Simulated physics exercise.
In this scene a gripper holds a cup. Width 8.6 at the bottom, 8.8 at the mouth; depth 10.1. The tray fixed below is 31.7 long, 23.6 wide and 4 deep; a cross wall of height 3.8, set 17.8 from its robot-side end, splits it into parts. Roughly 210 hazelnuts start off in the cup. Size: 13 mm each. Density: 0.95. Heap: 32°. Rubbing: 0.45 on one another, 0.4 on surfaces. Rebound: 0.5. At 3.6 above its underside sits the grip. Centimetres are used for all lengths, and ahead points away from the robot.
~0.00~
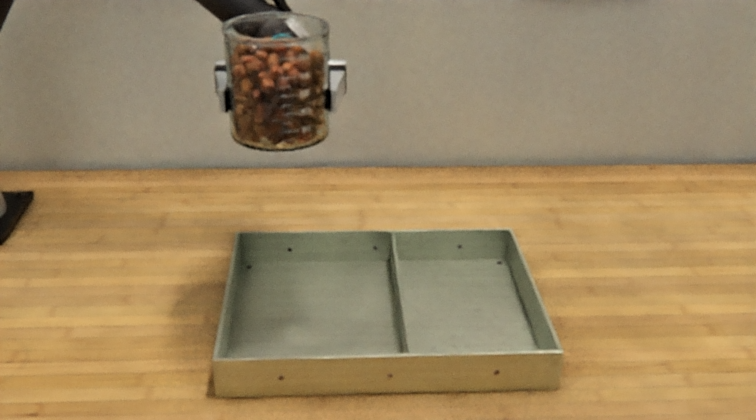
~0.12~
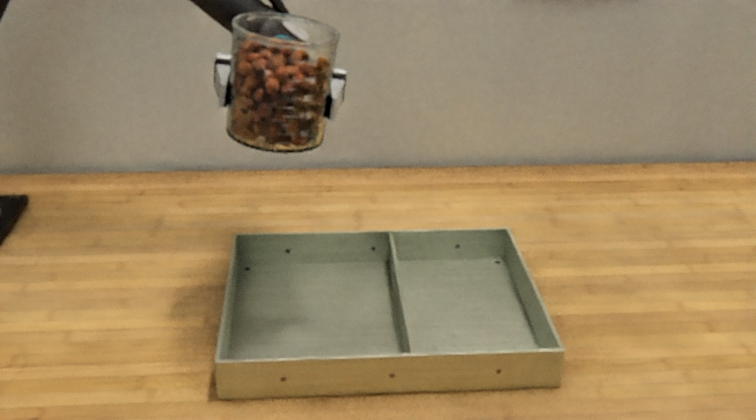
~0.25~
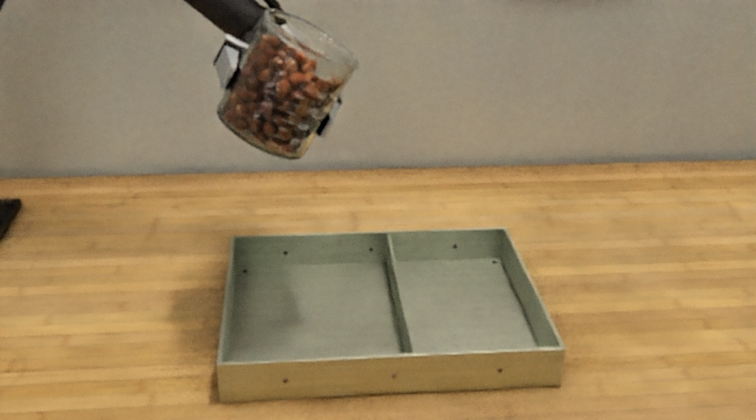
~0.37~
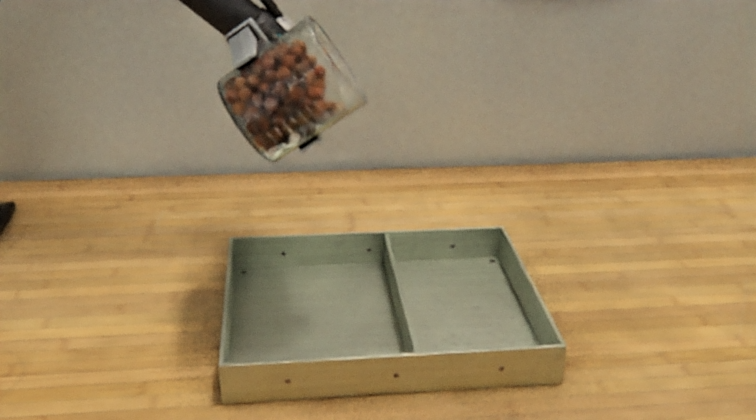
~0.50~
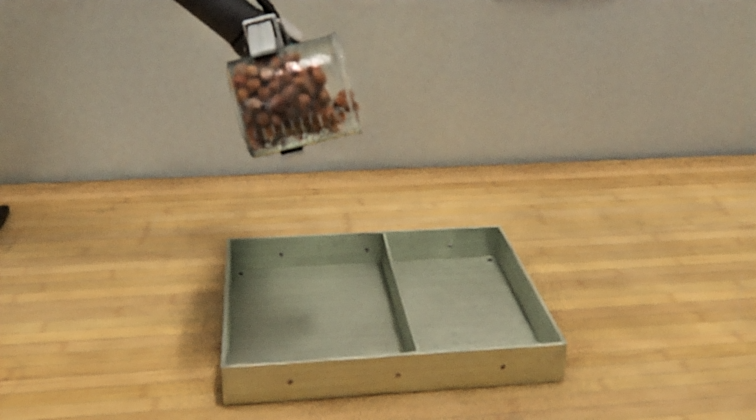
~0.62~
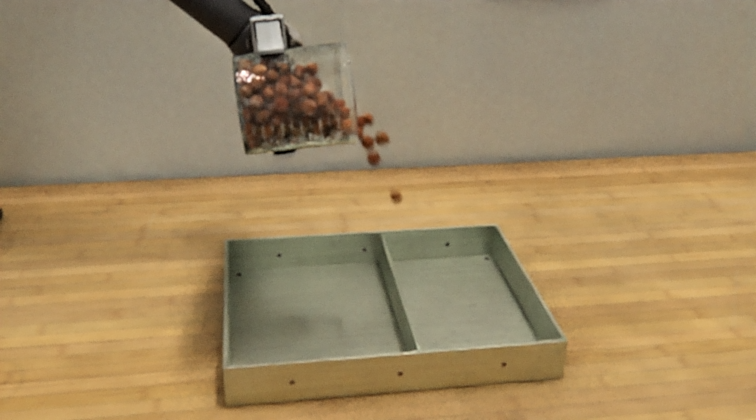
Above a wooden table holding a shallow green-gray tray with a divider, a dark robotic gripper holds a clear cup of hazelnuts and tilts it rightward until it lies nearly sideways, and a few nuts tumble from its mouth.
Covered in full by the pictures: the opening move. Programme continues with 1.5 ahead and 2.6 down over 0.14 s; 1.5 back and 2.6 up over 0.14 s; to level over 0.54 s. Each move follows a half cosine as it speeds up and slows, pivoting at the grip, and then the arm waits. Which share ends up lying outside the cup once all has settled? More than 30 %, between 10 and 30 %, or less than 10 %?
Between 10 and 30 %.
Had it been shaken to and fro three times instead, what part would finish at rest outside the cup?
Roughly 25 in a hundred.
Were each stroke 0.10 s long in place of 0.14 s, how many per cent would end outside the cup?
In that case some 20 per cent.
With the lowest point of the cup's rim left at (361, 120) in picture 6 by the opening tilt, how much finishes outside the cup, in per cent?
Around 0 in a hundred.
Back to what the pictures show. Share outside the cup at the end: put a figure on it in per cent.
Some 15 percent.
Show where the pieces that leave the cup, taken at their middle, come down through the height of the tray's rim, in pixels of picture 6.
Close to pixel (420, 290).
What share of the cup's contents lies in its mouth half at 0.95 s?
Close to 40 in a hundred.
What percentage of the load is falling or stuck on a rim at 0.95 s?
Around 5 percent of the load.
After 0.95 s, tilted 83° forward, highest piece 28 above the table; 179 in the cup, 12 in the far-side part, 4 in the robot-side part, 11 in flight or on a rim.
After 1.28 s, tilted 18° forward, highest piece 30 above the table; 174 in the cup, 18 in the far-side part, 14 in the robot-side part.
After 1.64 s, level, highest piece 31 above the table; 174 in the cup, 18 in the far-side part, 14 in the robot-side part.
After 2.69 s, level, highest piece 31 above the table; 174 in the cup, 18 in the far-side part, 14 in the robot-side part.
At rest, 174 in the cup, 18 in the far-side part, 14 in the robot-side part. That is 16 % outside the cup.
